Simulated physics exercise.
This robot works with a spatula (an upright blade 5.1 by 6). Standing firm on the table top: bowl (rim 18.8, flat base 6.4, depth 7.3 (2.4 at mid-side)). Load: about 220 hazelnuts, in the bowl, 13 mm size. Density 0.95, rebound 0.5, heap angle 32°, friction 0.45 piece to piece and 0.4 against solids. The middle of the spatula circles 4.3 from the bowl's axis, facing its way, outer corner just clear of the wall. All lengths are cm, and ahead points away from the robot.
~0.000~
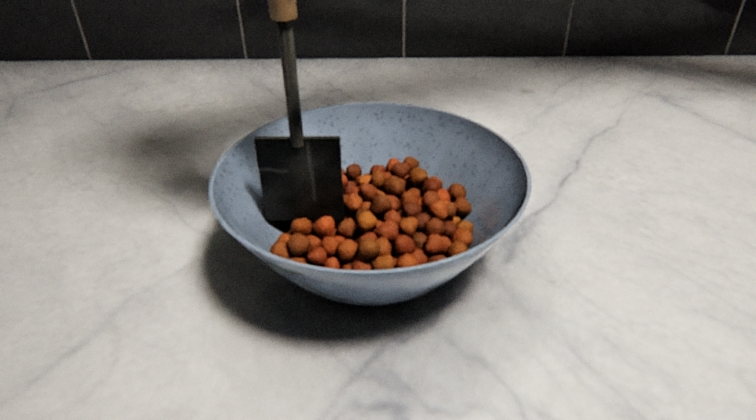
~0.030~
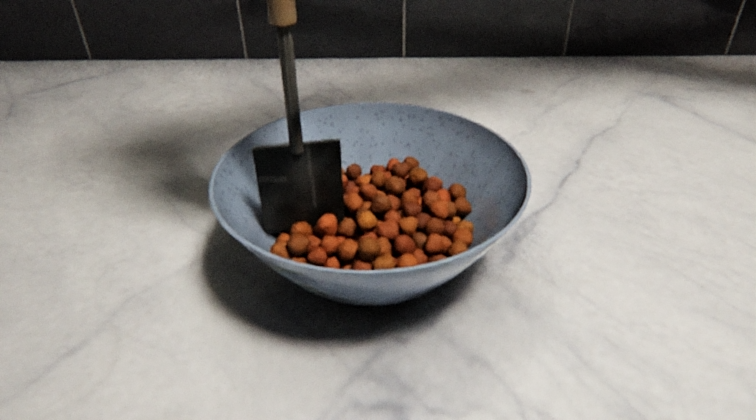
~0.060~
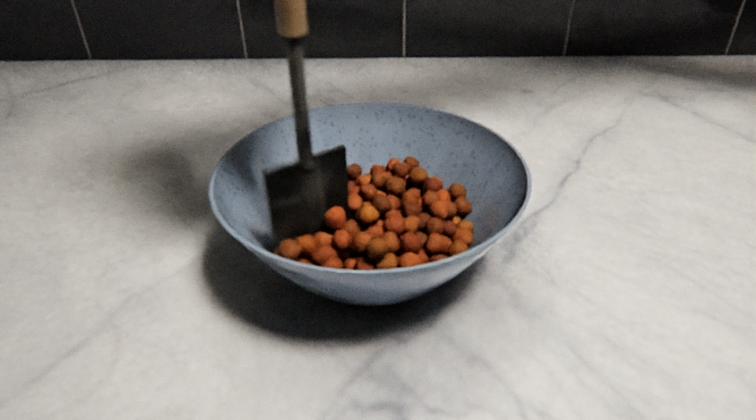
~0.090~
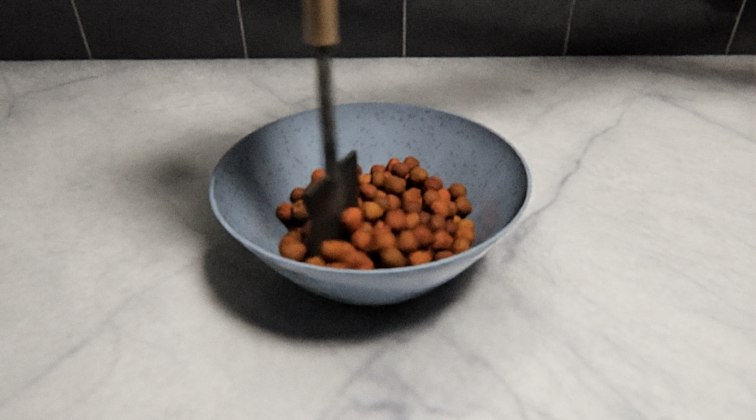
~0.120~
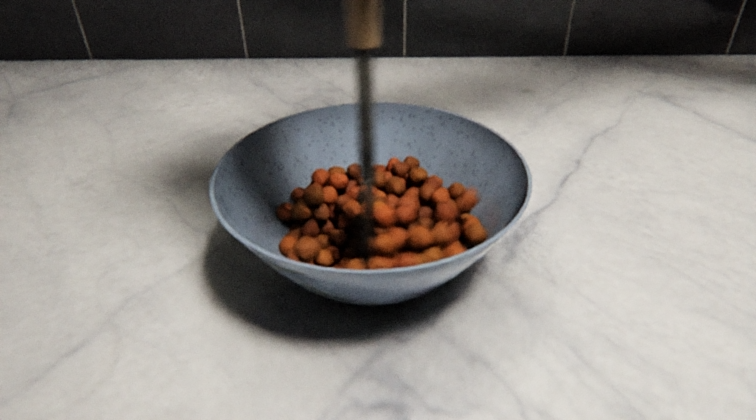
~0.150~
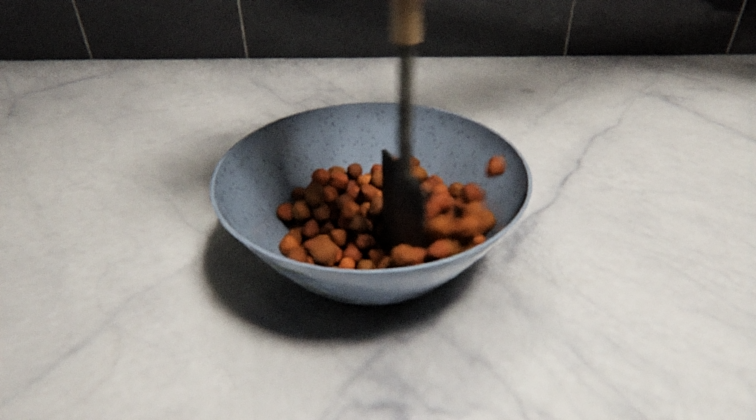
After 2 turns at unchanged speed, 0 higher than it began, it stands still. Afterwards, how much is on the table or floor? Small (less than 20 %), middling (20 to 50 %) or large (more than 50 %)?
A middling share, 20 to 50 %, ends on the table or floor.
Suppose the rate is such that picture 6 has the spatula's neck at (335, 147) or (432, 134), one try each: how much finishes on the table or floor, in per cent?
Some 10 and 45 per cent.
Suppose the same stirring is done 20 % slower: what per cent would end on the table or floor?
Then about 25 per cent.
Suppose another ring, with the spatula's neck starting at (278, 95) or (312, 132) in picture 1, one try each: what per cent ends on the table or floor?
Some 5 and 25 per cent.
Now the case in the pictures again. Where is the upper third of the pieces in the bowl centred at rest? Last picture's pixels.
Near (344, 245).
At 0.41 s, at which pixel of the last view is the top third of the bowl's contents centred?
At about (279, 198).
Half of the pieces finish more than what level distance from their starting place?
Roughly 6 cm.
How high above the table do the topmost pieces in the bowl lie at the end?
Some 6.0 cm.
After 0.41 s, 351° round, highest piece 11 above the table; 190 in the bowl, 13 on the table or floor, 20 in flight or on the tool.
After 0.67 s, 225° round, highest piece 8 above the table; 162 in the bowl, 52 on the table or floor, 9 in flight or on the tool.
After 1.00 s, 0° round, highest piece 7 above the table; 151 in the bowl, 71 on the table or floor, 1 in flight or on the tool.
After 1.70 s, 0° round, highest piece 6 above the table; 151 in the bowl, 72 on the table or floor.
At rest, 151 in the bowl, 72 on the table or floor. That is 32 % on the table or floor.
